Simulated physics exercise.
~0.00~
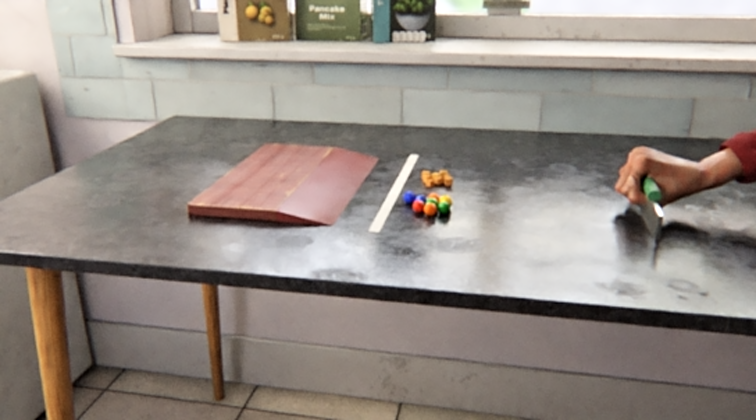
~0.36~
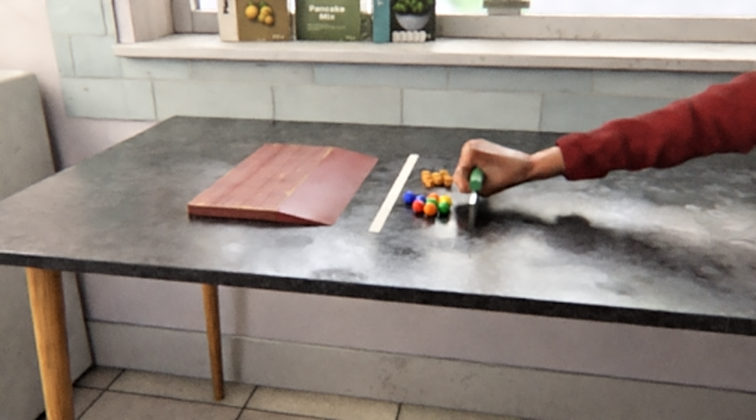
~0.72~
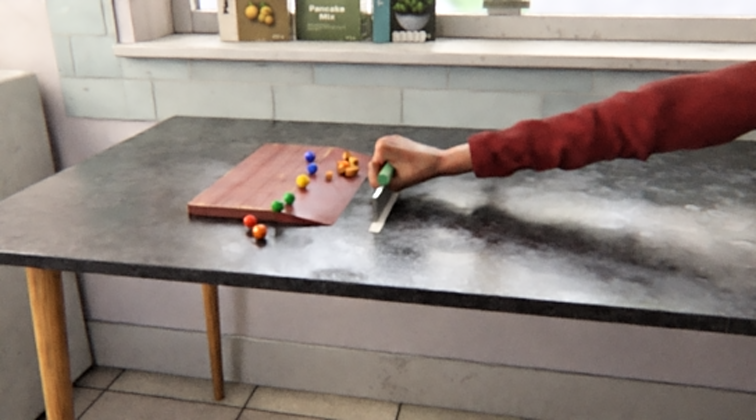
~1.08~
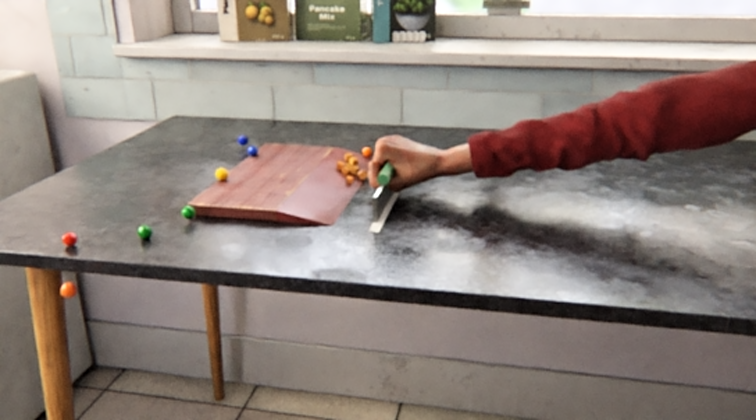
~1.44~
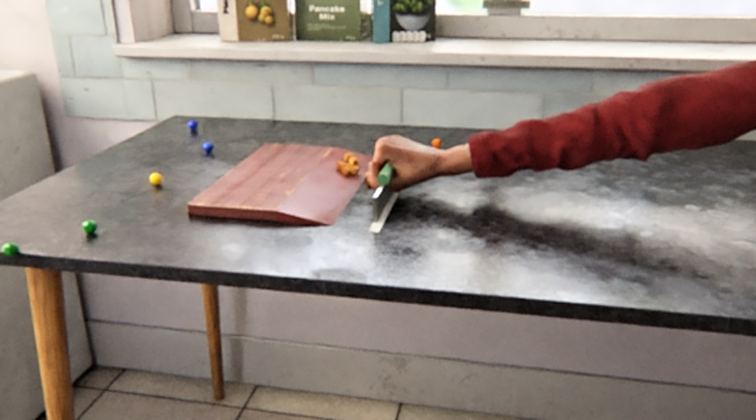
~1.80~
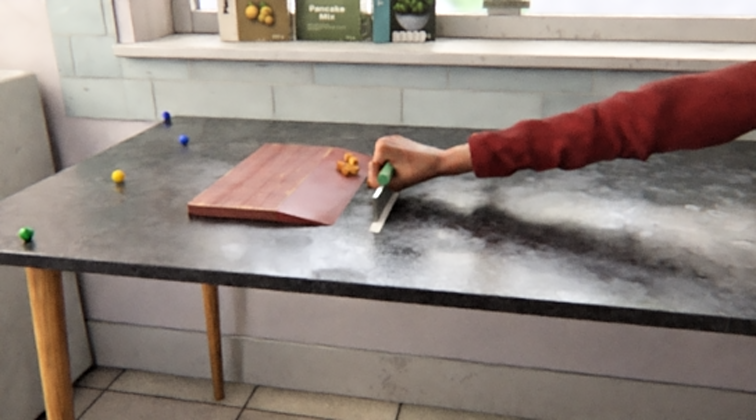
The footage shows a hand sweeping a green-handled scraper leftward across a dark table, pushing colorful balls and an orange cluster toward a sloped reddish board, then stopping at a pale strip. Most colorful balls cross the board and scatter, some leaving the table, while most orange pieces stay on the slope.
